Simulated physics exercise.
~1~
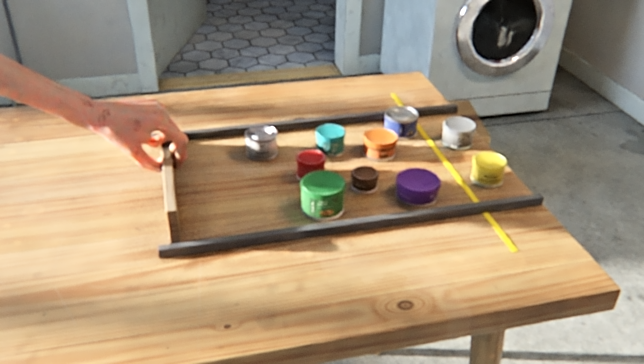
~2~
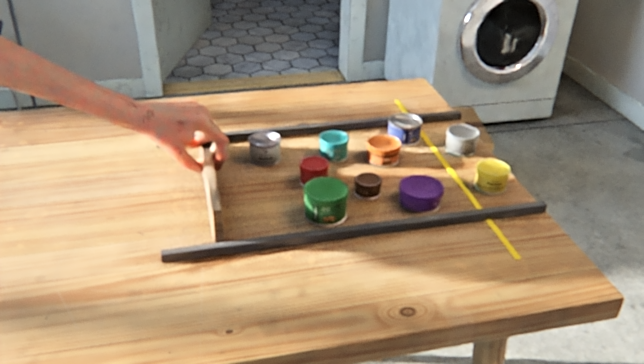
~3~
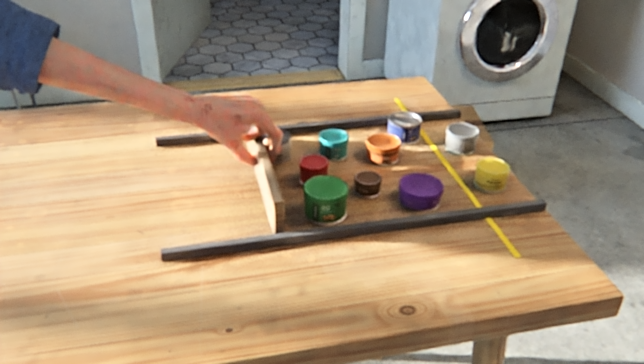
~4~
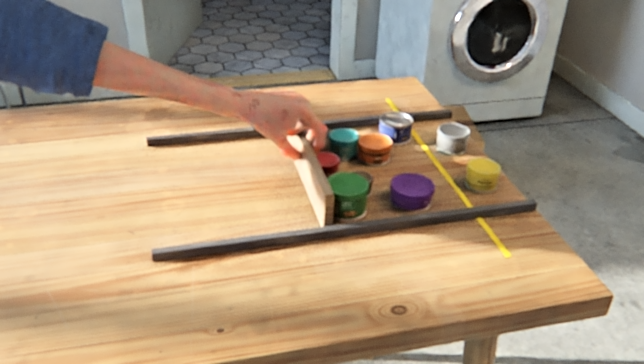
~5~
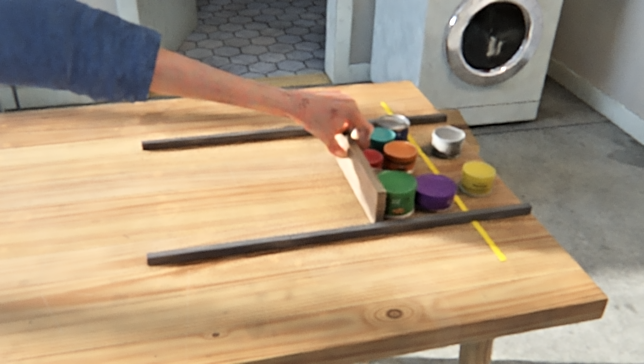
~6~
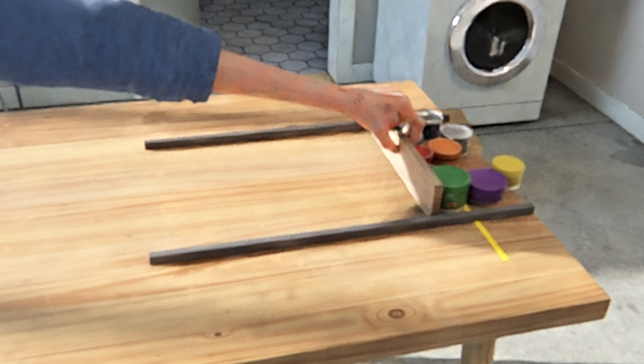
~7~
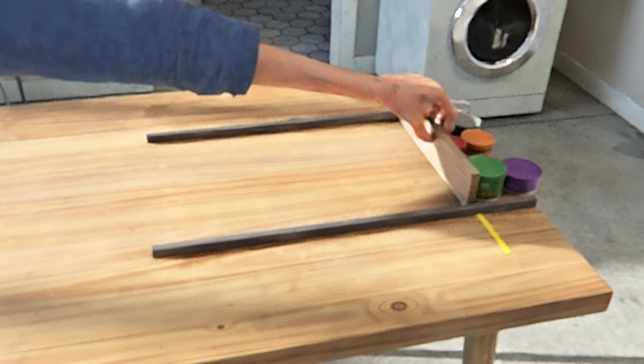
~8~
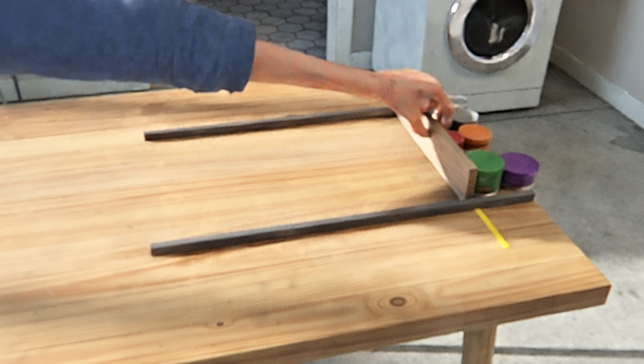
A hand slides an upright board right, bunching colourful pots past the yellow tape, then stops.
